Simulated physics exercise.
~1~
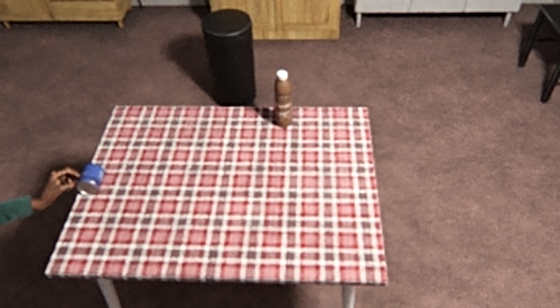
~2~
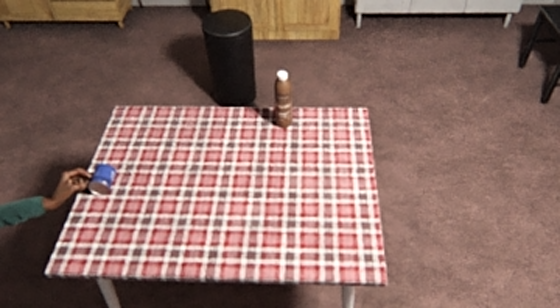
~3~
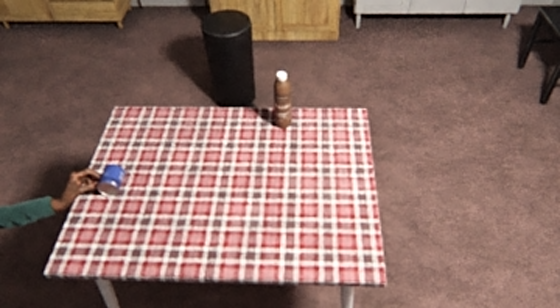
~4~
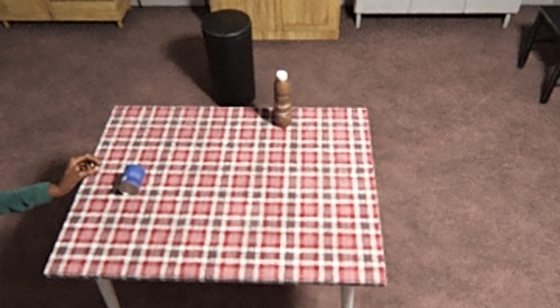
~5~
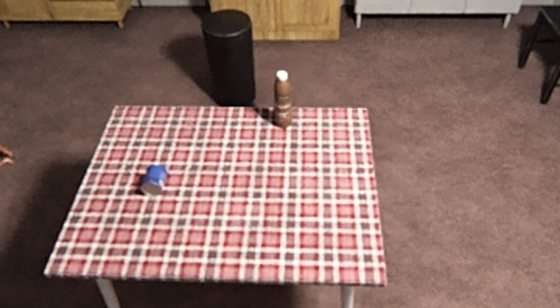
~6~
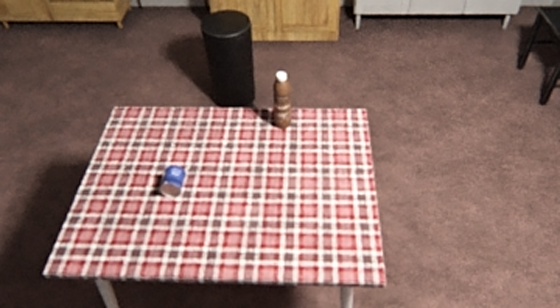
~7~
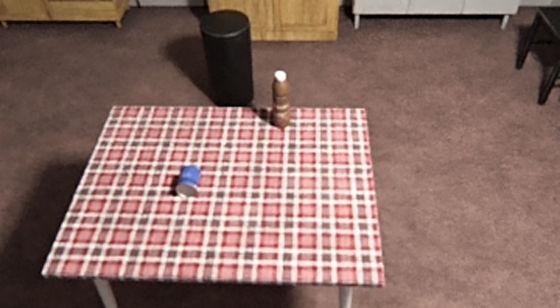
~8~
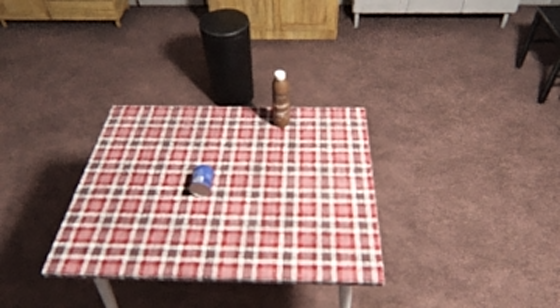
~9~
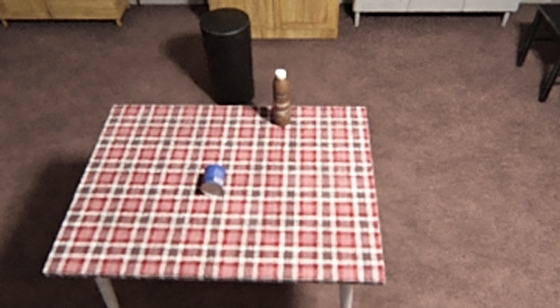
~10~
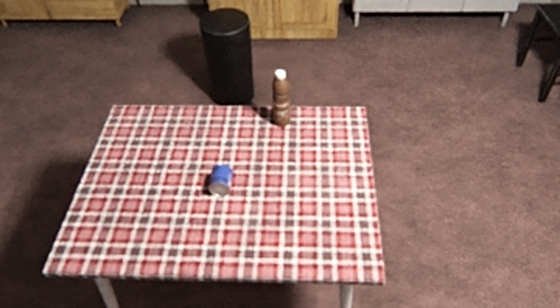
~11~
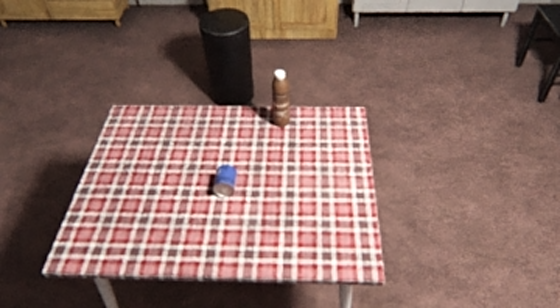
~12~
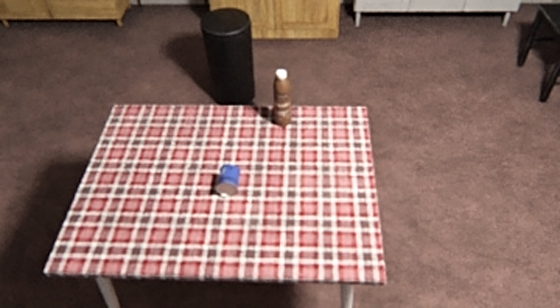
A blue tin, pushed by a hand, rolls right across the checked table and stops near the middle.
